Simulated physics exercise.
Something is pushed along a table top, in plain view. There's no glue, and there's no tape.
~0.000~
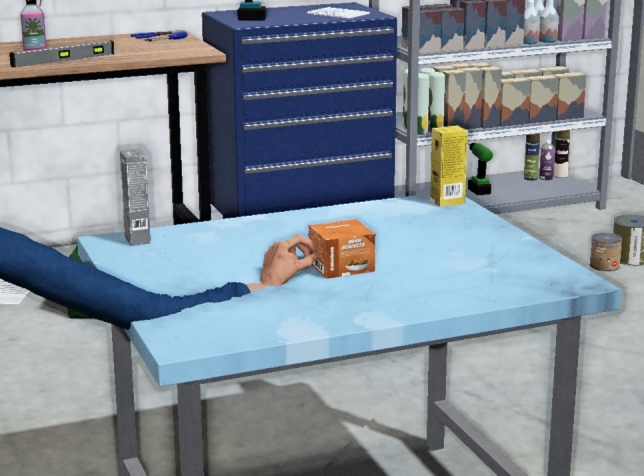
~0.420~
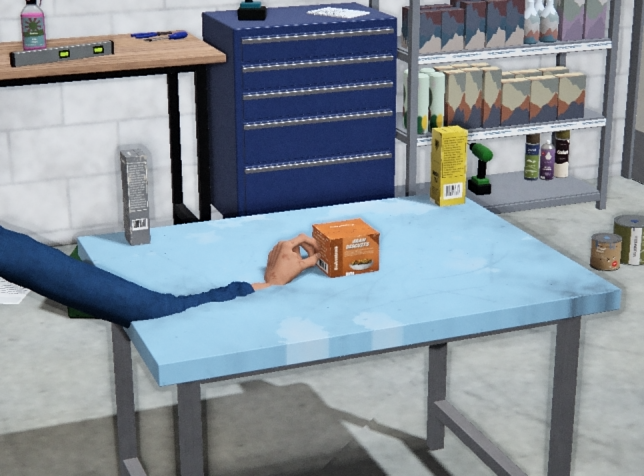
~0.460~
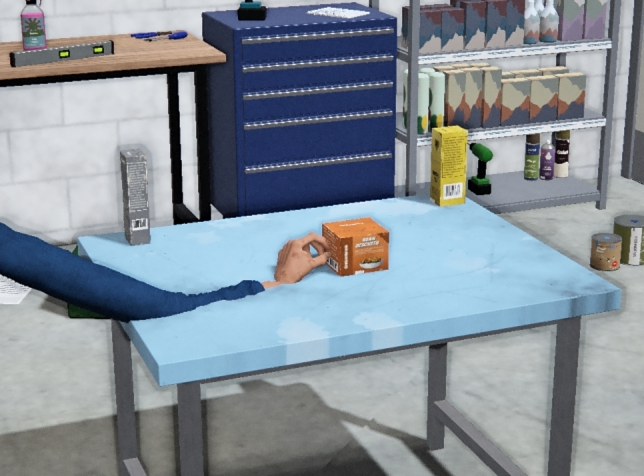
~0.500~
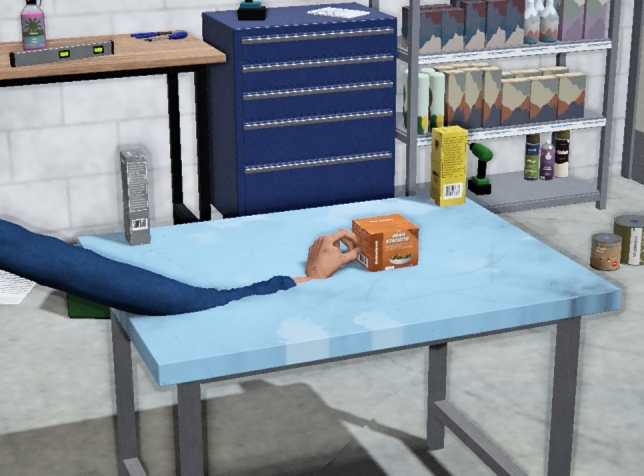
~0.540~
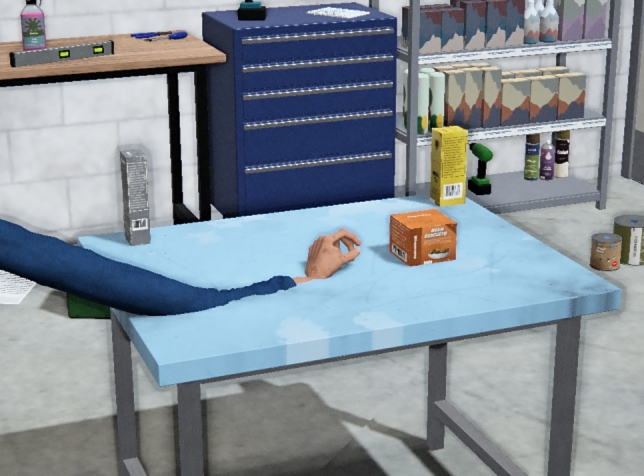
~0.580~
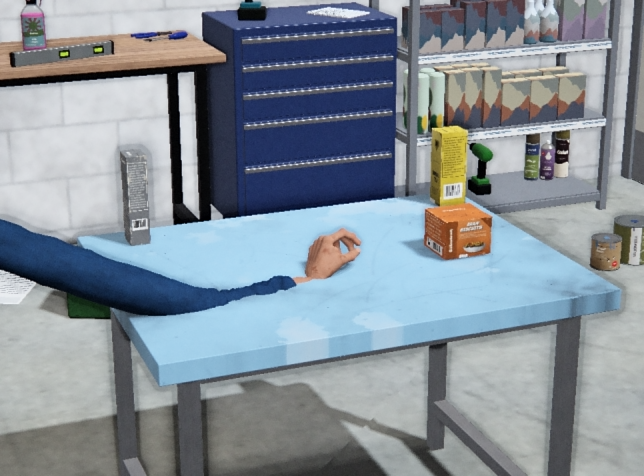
An orange box sits near the middle of a pale blue table in a workshop, seen from slightly above by a still camera, with a hand in a dark blue sleeve reaching from the left against it. A grey carton and a yellow carton stand toward the back, before blue drawers and stocked shelves. The hand pushes the box rightward, then stays in place while the box slides on, turning slightly, toward the yellow carton.
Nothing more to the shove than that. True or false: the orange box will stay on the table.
False.
After 0.88 s, orange box now off the table.
After 1.08 s, things are still on the move.
In the end (1.3 s), off the table, orange box.
